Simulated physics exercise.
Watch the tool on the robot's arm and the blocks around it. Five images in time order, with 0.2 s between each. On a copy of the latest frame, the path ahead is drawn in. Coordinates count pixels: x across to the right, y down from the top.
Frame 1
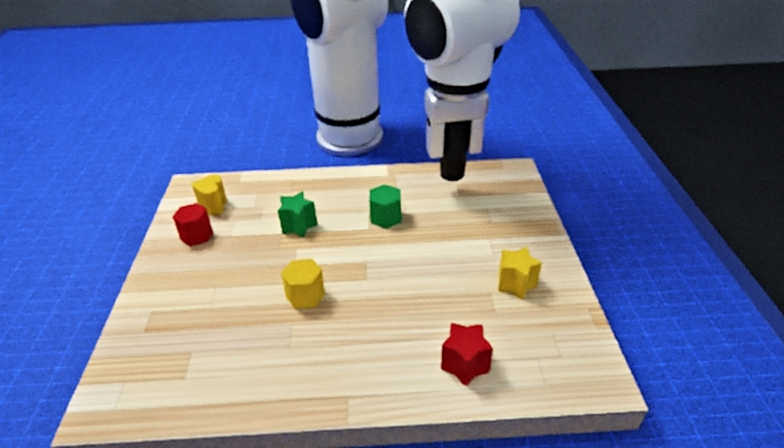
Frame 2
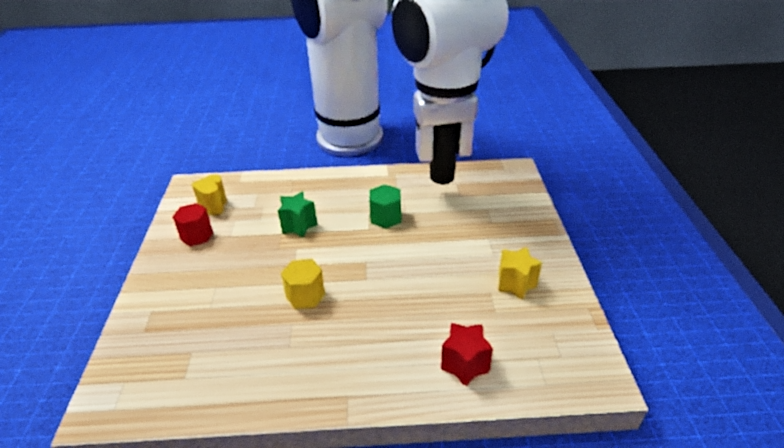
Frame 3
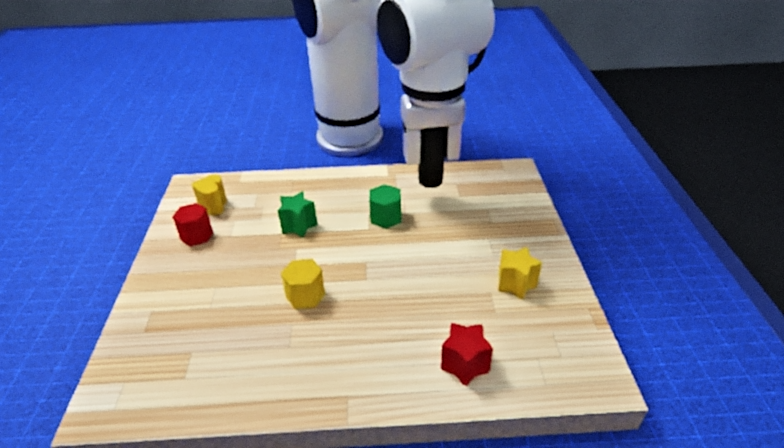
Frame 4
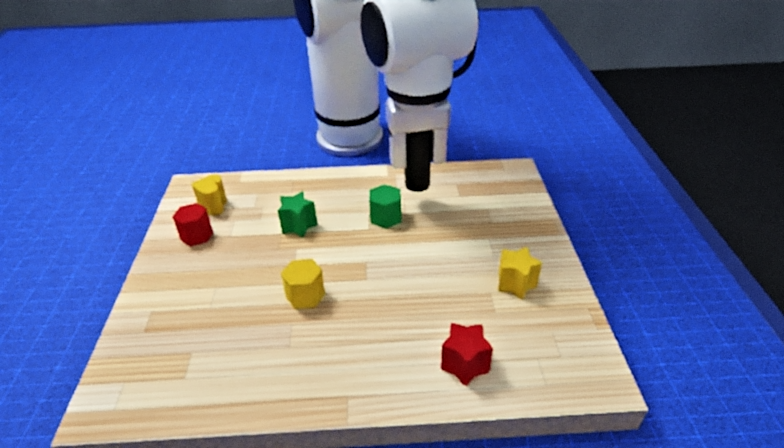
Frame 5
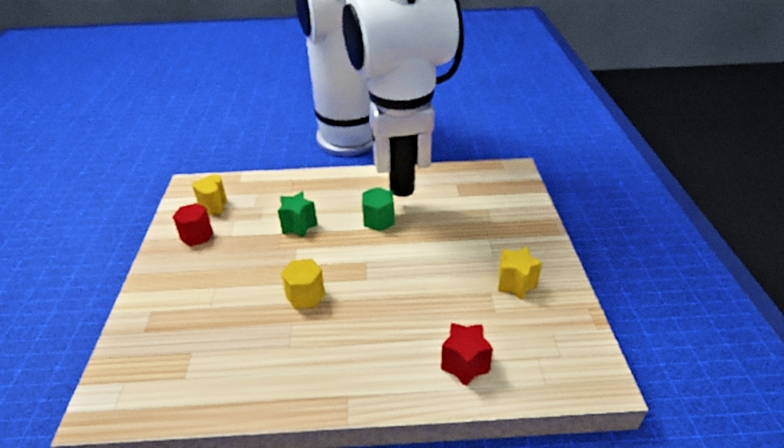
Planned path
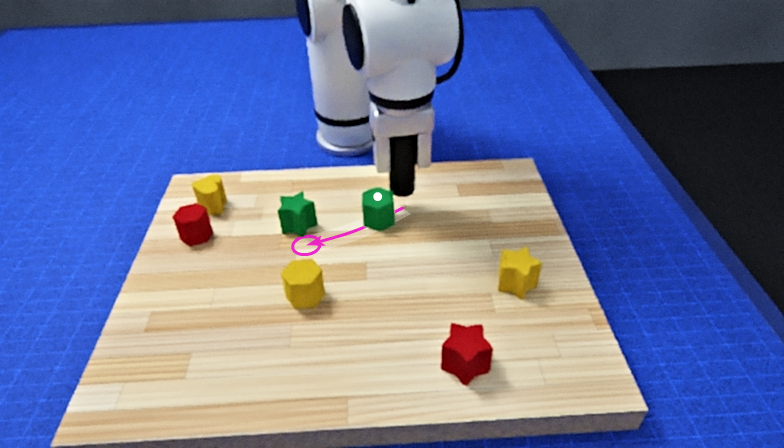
The clip opens on a white robot arm holding its black-tipped tool near the back right of a wooden board scattered with red, yellow and green blocks. The tool moves steadily left toward the green hexagon, then nudges it slightly left, while the other blocks stay still.
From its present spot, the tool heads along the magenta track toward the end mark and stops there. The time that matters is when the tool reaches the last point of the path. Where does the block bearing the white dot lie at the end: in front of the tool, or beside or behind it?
When the path ends, it will sit ahead of the tool.
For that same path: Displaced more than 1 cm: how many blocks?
My answer is one.
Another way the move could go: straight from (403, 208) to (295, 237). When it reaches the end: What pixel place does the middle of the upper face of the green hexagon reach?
At the end it should sit near (325, 224).
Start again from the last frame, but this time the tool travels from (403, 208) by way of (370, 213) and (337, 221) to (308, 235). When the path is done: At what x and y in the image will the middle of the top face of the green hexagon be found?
That would be at about pixel (332, 221).
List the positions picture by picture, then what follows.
The first frame shows tip of the tool (452, 175), middles of tops, green star-shaped block (295, 202), green hexagon (385, 194).
The second frame shows tool (442, 178), nothing pushed.
The third frame shows tool (431, 182), nothing pushed.
The fourth frame shows tool (417, 186), nothing pushed.
The fifth frame shows tool (402, 190), green star-shaped block (295, 202), green hexagon (378, 197).
The line goes from (403, 208) through (359, 229) to (306, 245); the dot is on the green hexagon.
The first path, step by step. One third of the way, tool (373, 205); green hexagon (346, 210).
Two thirds of the way, tool (340, 217); green hexagon (310, 222), turned 25° clockwise.
At the end, tool (303, 227); green star-shaped block unmoved; green hexagon (274, 234), turned 25° clockwise.
